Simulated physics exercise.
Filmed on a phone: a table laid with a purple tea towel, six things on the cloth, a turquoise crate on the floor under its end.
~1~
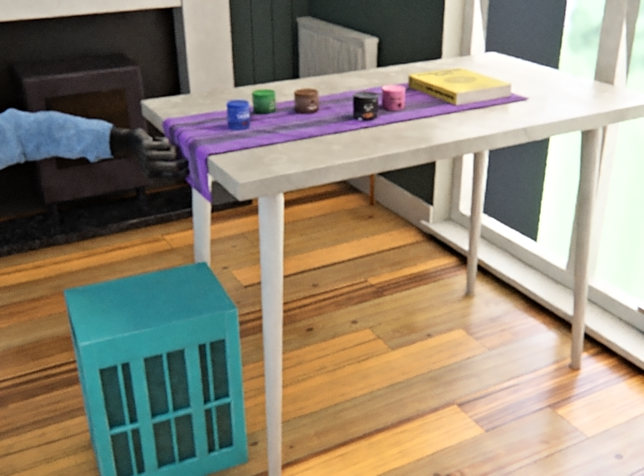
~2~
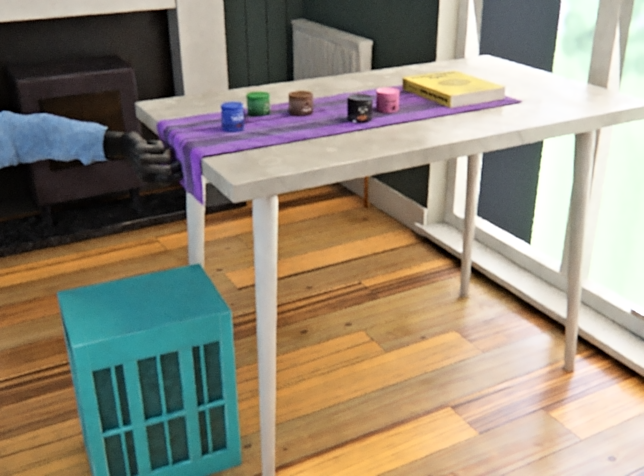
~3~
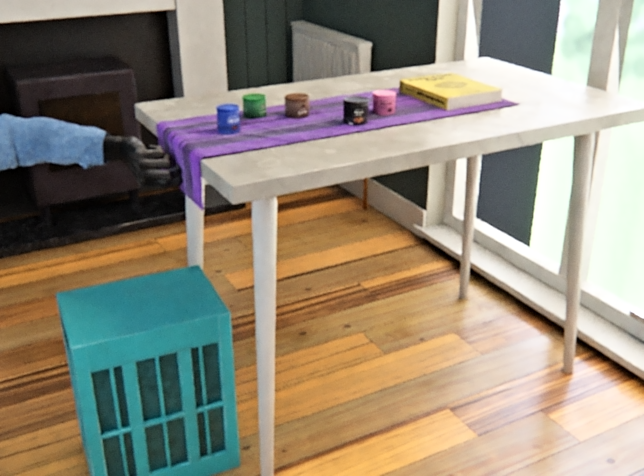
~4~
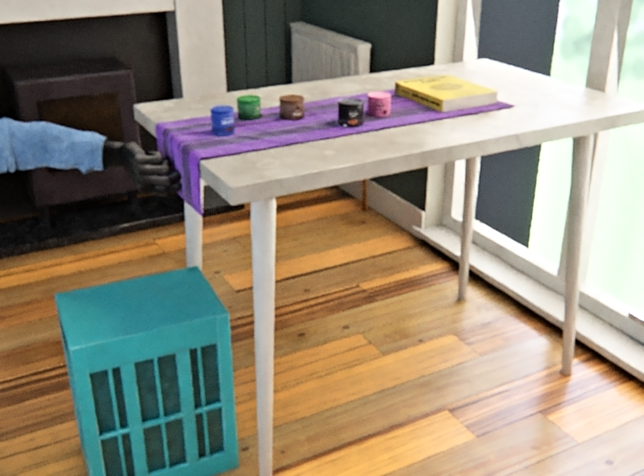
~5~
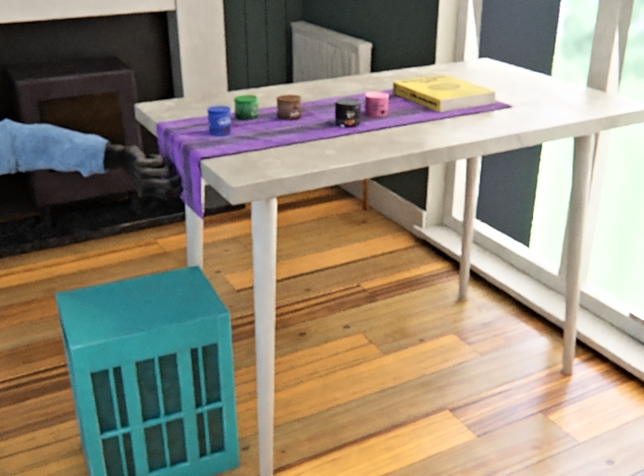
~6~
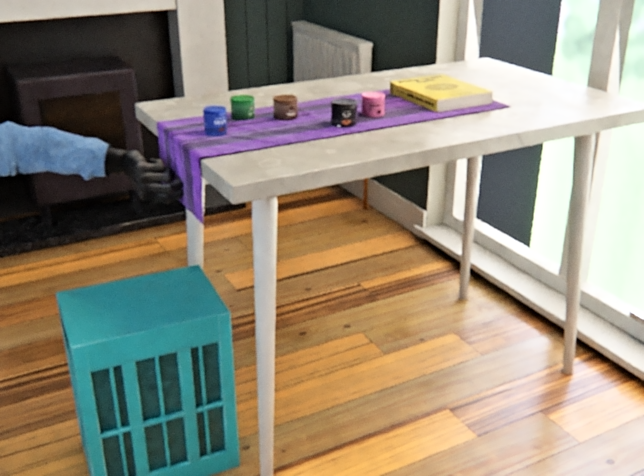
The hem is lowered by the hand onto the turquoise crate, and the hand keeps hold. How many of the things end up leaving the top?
The final total over the edge will be two.
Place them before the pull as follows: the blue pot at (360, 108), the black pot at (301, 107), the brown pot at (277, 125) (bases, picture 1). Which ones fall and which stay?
First the blue pot: It is still up there. Next the black pot: It is still up there. Last the brown pot: It ends off the top.
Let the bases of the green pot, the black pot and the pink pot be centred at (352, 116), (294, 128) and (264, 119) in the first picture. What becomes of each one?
Here's the result: The green pot remains in place, the black pot leaves the top and the pink pot leaves the top.
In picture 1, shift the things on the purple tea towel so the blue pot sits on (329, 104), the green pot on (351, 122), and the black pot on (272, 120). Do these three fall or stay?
Of these three, the blue pot rides it out, the green pot rides it out, the black pot takes a tumble.
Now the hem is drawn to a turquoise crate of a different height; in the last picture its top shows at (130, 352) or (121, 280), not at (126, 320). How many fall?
Counts: 3 / 1.
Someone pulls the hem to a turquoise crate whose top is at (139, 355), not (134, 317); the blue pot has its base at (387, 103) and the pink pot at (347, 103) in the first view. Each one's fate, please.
The blue pot stays aboard; the pink pot stays aboard.
Soon after, hem near (185, 258); blue pot gone.
Then, hem on the crate; blue pot and green pot gone.
At rest, hem on the crate; blue pot and green pot gone. Over the edge go two.
